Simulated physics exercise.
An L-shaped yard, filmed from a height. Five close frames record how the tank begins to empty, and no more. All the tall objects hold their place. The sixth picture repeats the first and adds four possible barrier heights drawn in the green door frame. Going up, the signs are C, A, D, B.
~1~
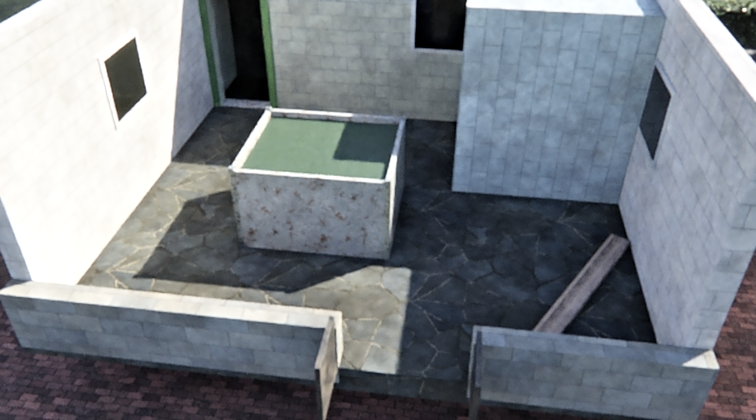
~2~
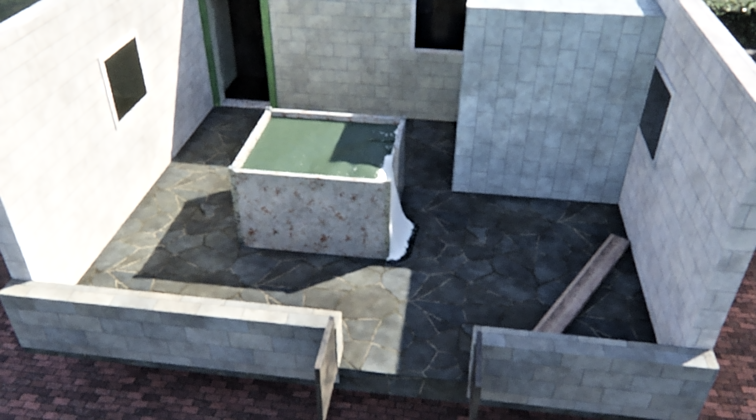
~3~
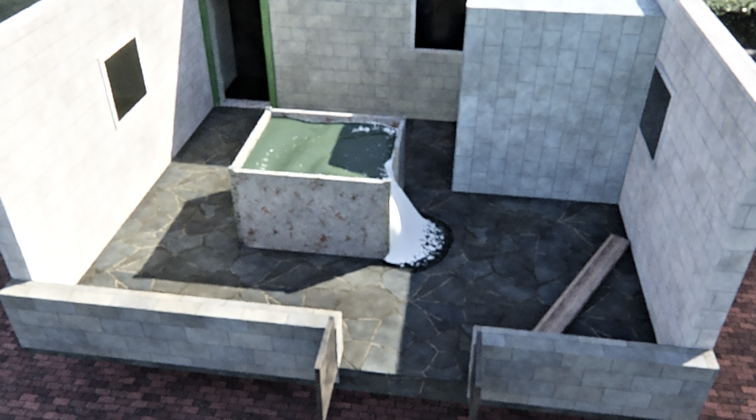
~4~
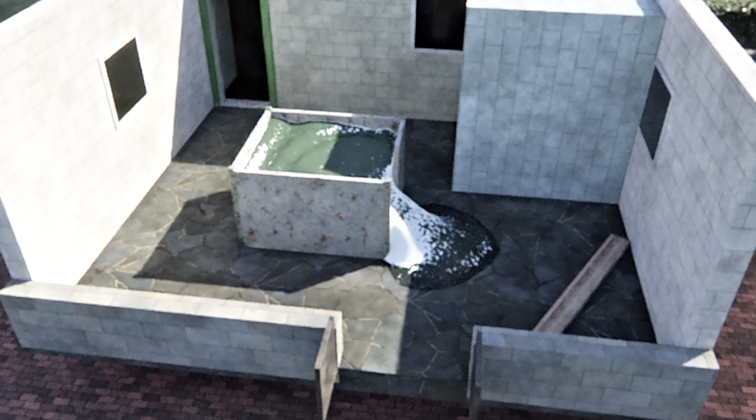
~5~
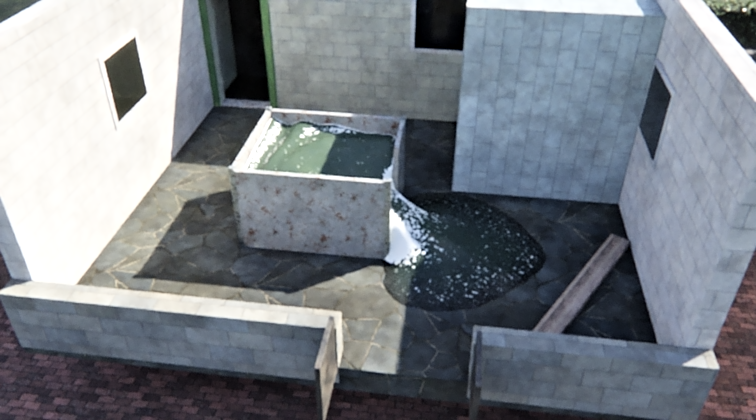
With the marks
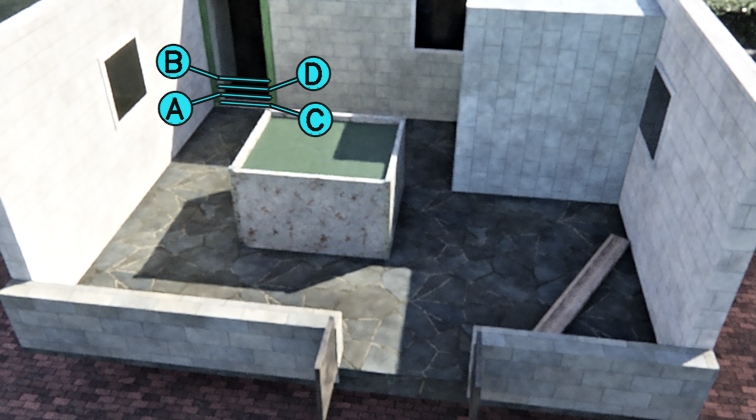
Green water fills a square, speckled stone tank in a walled yard of pale block and dark paving, seen from a height by a still camera. A green-framed doorway stands behind it, a plank lies at the right, and low walls flank a gap in front. Water pours white from the tank's right side and spreads rightward in a widening dark, foam-flecked pool, while the tank's surface churns and sinks.
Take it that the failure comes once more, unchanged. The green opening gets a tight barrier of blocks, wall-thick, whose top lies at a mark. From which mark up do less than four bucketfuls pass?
The answer is height C.
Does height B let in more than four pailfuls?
No.
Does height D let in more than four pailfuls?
No, not at all.
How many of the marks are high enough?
All four.
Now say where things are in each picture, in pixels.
In the first frame, water in the tank at rest, its middle at (323, 148); foot of the green doorway at (246, 107); open gate at (407, 315).
In the second frame, front seen at (407, 221), 1 % of the ground wet.
In the third frame, front seen at (447, 238), 3 % of the ground wet.
In the fourth frame, front seen at (490, 253), 6 % of the ground wet.
In the fifth frame, front seen at (535, 264), 12 % of the ground wet.
On the marked copy, A at (245, 95); B at (243, 79); C at (246, 104); D at (244, 87); from the bottom up C, A, D, B.
If A is chosen, nothing gets over.
If B is chosen, nothing gets over.
If C is chosen, a splash gets over, under a bucket.
If D is chosen, nothing gets over.
